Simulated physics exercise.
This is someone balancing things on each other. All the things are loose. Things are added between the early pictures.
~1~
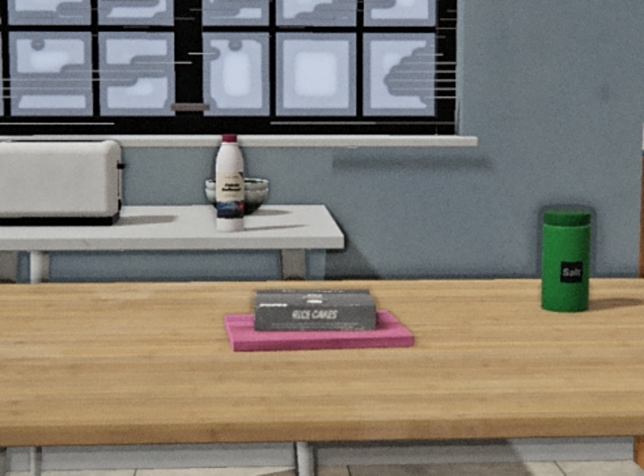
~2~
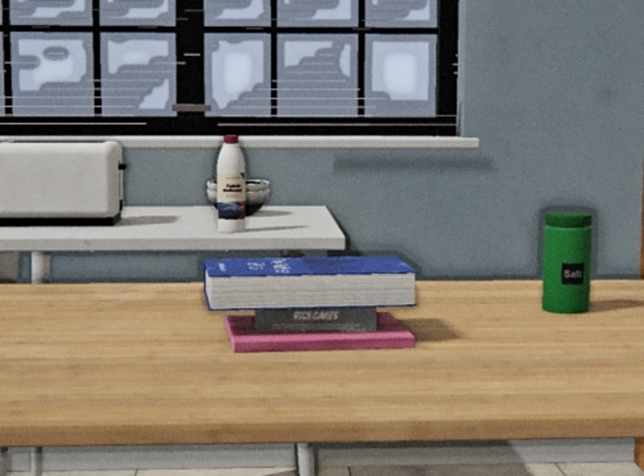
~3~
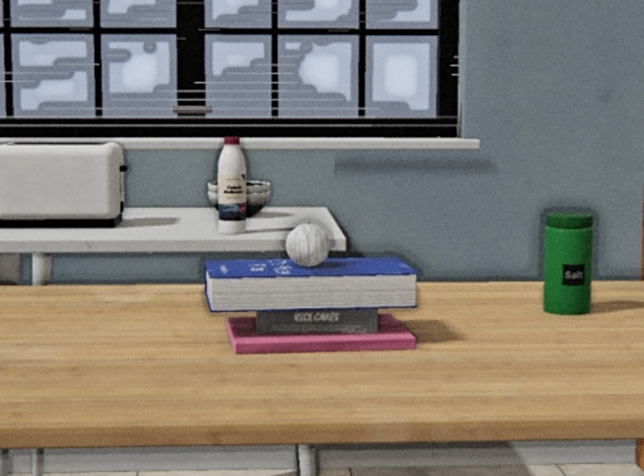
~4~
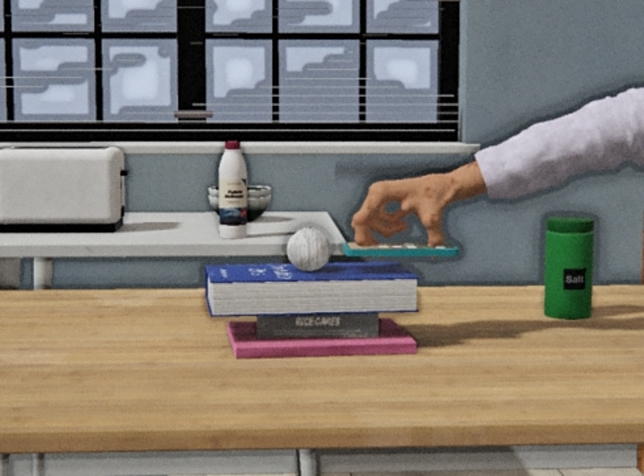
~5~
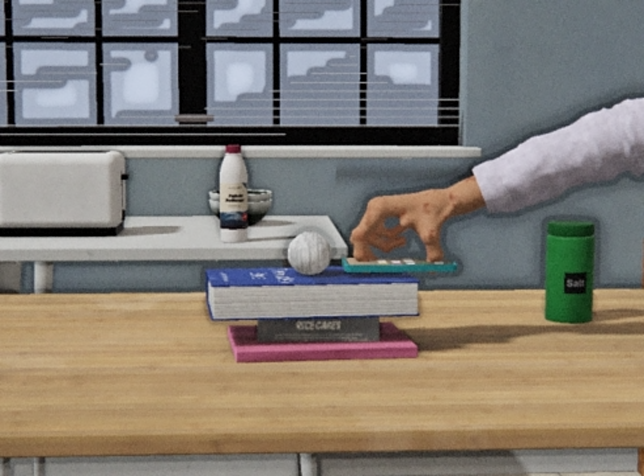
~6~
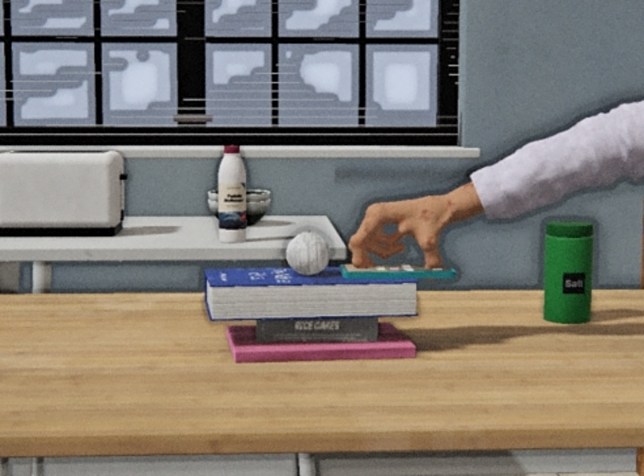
At the start, a grey packet lies on a pink board on a wooden table, with a green jar to the right. A blue book and then a white onion appear on top. A hand reaches in from the right and lowers a turquoise phone onto the book's right end, still holding it.
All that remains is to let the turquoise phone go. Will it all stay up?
Here the pile stays up.
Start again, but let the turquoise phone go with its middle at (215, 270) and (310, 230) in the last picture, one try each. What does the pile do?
First try: It keeps its balance; second try: It gives way.
Then, 0.30 s later than the last frame, all is still.
Then, 1.10 s later than the last frame, turquoise phone resting near (397, 272).
Then, 2.60 s later than the last frame, turquoise phone resting near (397, 273).
When it is over, all 6 as before. End places, in pixels of the last picture, turquoise phone near (397, 272). The pile holds.
